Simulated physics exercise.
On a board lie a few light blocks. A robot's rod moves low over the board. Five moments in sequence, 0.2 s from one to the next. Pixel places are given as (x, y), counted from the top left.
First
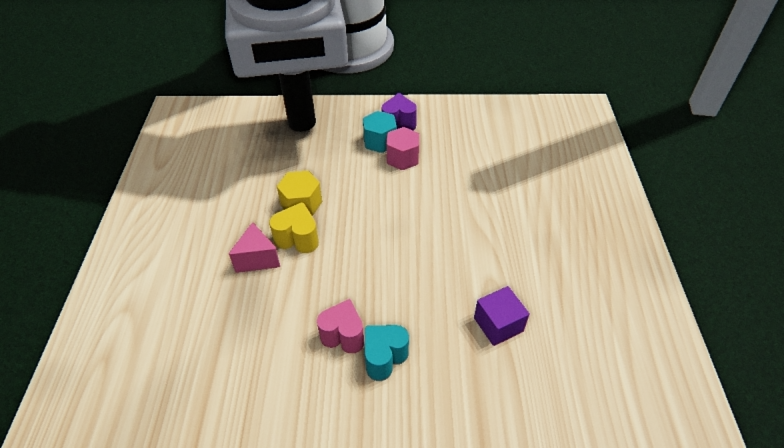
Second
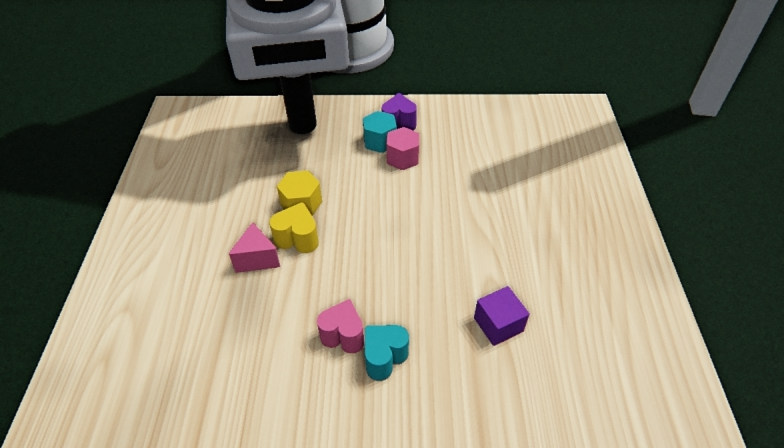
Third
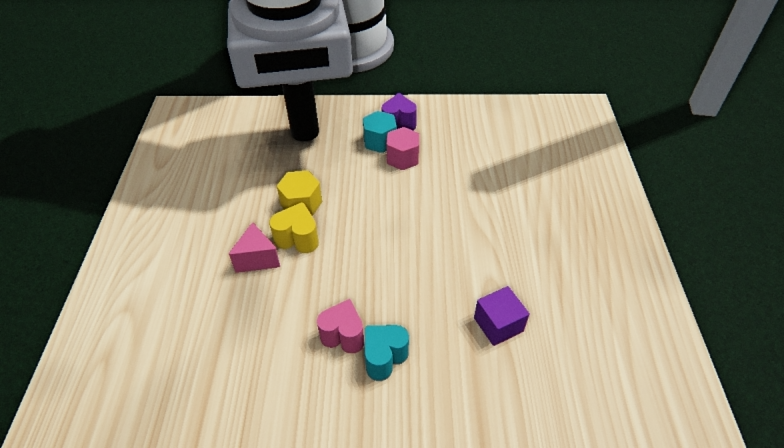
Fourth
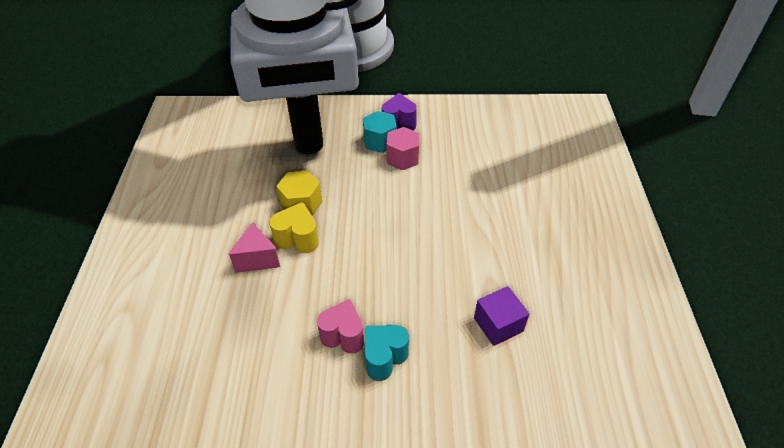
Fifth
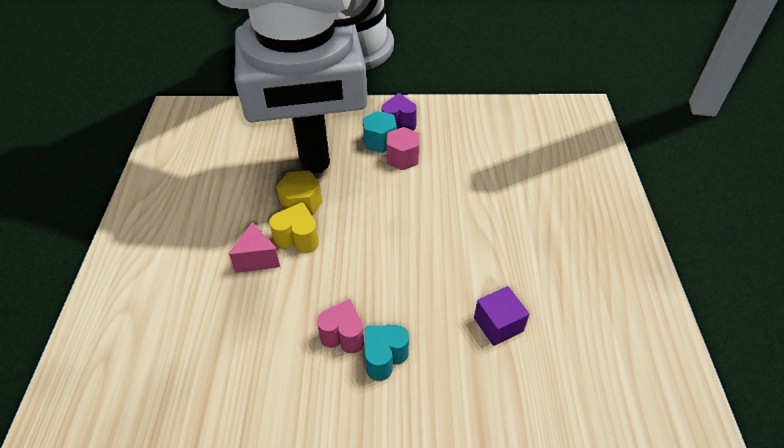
A robot arm with a black rod moved a short way down the wooden board, nearing the yellow hexagon beside a yellow heart and pink triangle, while all the colourful blocks stayed still.
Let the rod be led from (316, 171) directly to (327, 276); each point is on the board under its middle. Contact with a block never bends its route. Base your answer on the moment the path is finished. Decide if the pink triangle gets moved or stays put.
Once the path is done, it is somewhere new.
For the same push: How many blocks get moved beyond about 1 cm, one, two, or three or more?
The answer is three or more blocks, counting only moves over 1 cm.
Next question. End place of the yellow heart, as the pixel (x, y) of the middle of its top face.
It will end up at (249, 292).
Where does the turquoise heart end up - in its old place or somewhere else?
At the end, its place is the same.
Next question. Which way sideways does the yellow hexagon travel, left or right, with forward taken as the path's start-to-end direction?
Out to the right.
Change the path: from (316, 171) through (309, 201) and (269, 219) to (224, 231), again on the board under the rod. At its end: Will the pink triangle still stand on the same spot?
Final answer: No.
The first path, step by step. One third of the way, rod (318, 196); pink triangle (248, 244); yellow heart (287, 239), turned 20° clockwise; yellow hexagon (295, 209).
Two thirds of the way, rod (322, 231); pink triangle (239, 253), turned 55° clockwise; yellow heart (270, 272), turned 45° clockwise; yellow hexagon (292, 243), turned 20° clockwise.
At the end, rod (326, 269); pink triangle (238, 253), turned 65° clockwise; yellow heart (249, 292), turned 85° clockwise; yellow hexagon (287, 274), turned 60° clockwise; pink heart in place; turquoise heart in place.
